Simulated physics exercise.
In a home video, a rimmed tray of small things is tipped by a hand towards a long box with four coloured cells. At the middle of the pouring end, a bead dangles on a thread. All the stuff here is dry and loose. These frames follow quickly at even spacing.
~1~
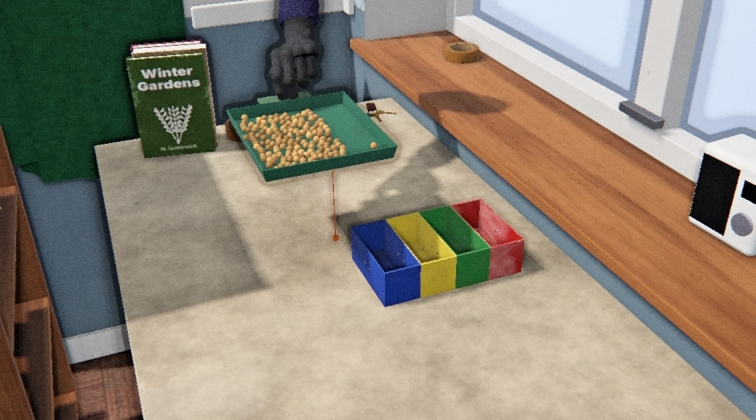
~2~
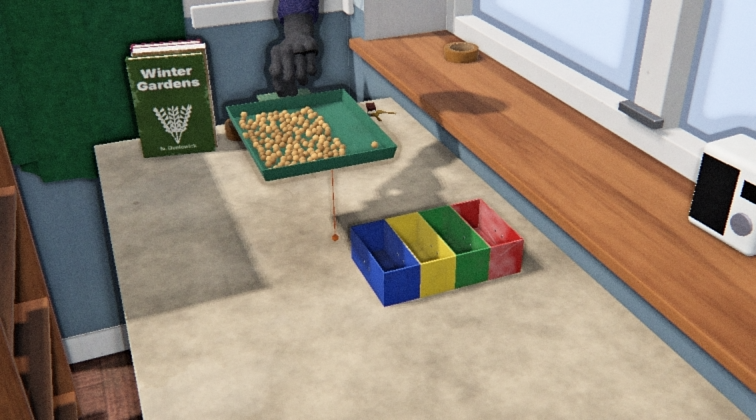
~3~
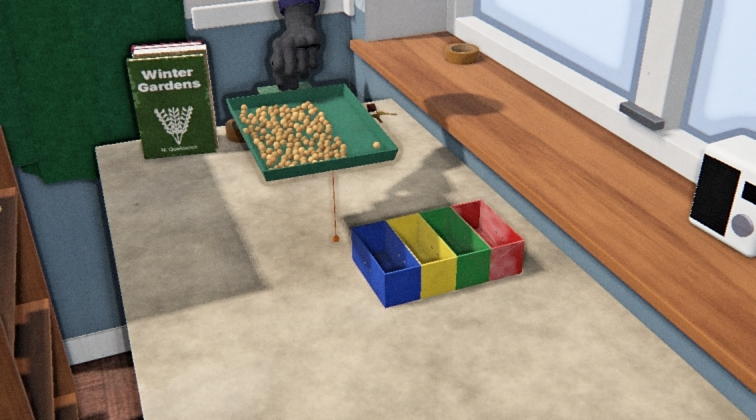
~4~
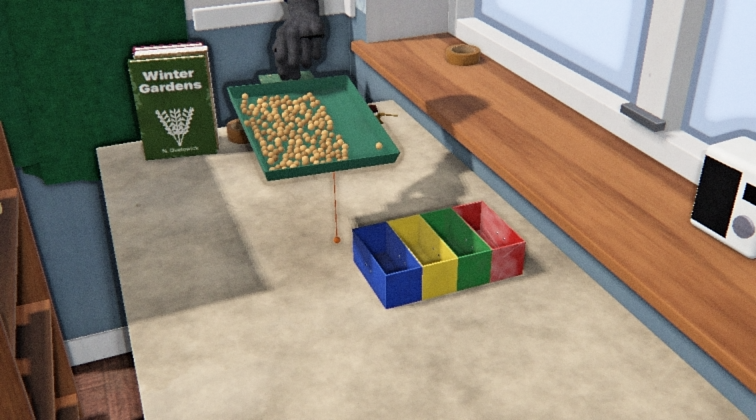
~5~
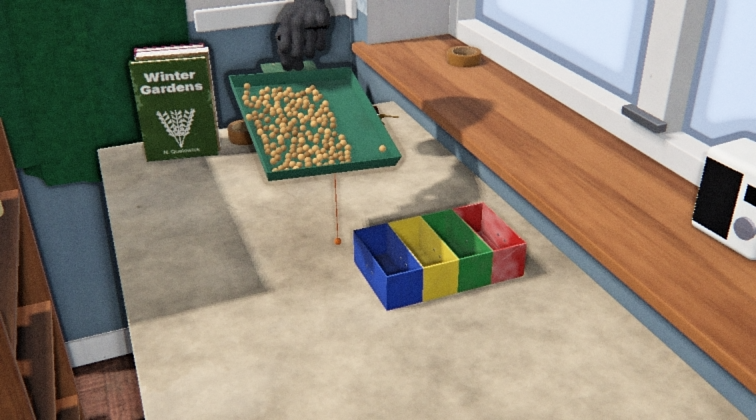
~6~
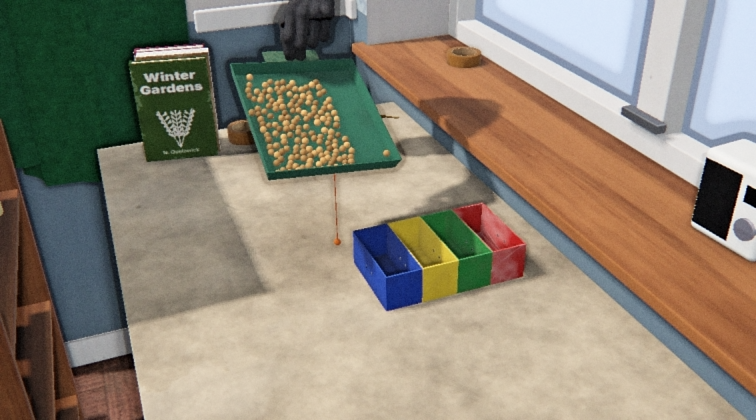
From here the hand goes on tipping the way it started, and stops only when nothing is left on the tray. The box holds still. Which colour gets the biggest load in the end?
The blue cell gets the biggest load.
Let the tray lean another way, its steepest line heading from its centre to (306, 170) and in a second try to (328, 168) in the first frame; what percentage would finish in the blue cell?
Shares: About 0 in a hundred, then about 20 in a hundred.
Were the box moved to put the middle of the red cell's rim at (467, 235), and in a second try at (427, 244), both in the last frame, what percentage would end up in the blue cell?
30 per cent the first time, 10 per cent the second time.
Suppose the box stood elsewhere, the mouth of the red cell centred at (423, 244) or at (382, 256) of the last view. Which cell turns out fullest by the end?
For the first spot I'd say the green one, and for the second spot the cell in red.
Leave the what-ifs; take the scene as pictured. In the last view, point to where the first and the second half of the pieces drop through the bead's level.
Around (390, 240) first; around (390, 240) second.
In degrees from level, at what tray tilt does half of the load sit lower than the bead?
About 100 degrees.
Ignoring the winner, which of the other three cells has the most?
Ranked second: The yellow one.
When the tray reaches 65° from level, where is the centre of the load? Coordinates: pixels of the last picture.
Somewhere around pixel (354, 161) in the last picture.
Shortly afterwards, tray tipped steeply; all but a few on the tray; a little falling or outside the box.
Next, tray tipped past a quarter turn; near a quarter on the tray; near a third in the blue cell; a little in the yellow cell; only a few in the red cell; near a third falling or outside the box.
Some moments later, tray tipped past a quarter turn; near half in the blue cell; near a quarter in the yellow cell; only a few in the green cell; only a few in the red cell; near a third falling or outside the box.
In the end, tray tipped past a quarter turn; near half in the blue cell; near a quarter in the yellow cell; only a few in the green cell; only a few in the red cell; near a third outside the box.
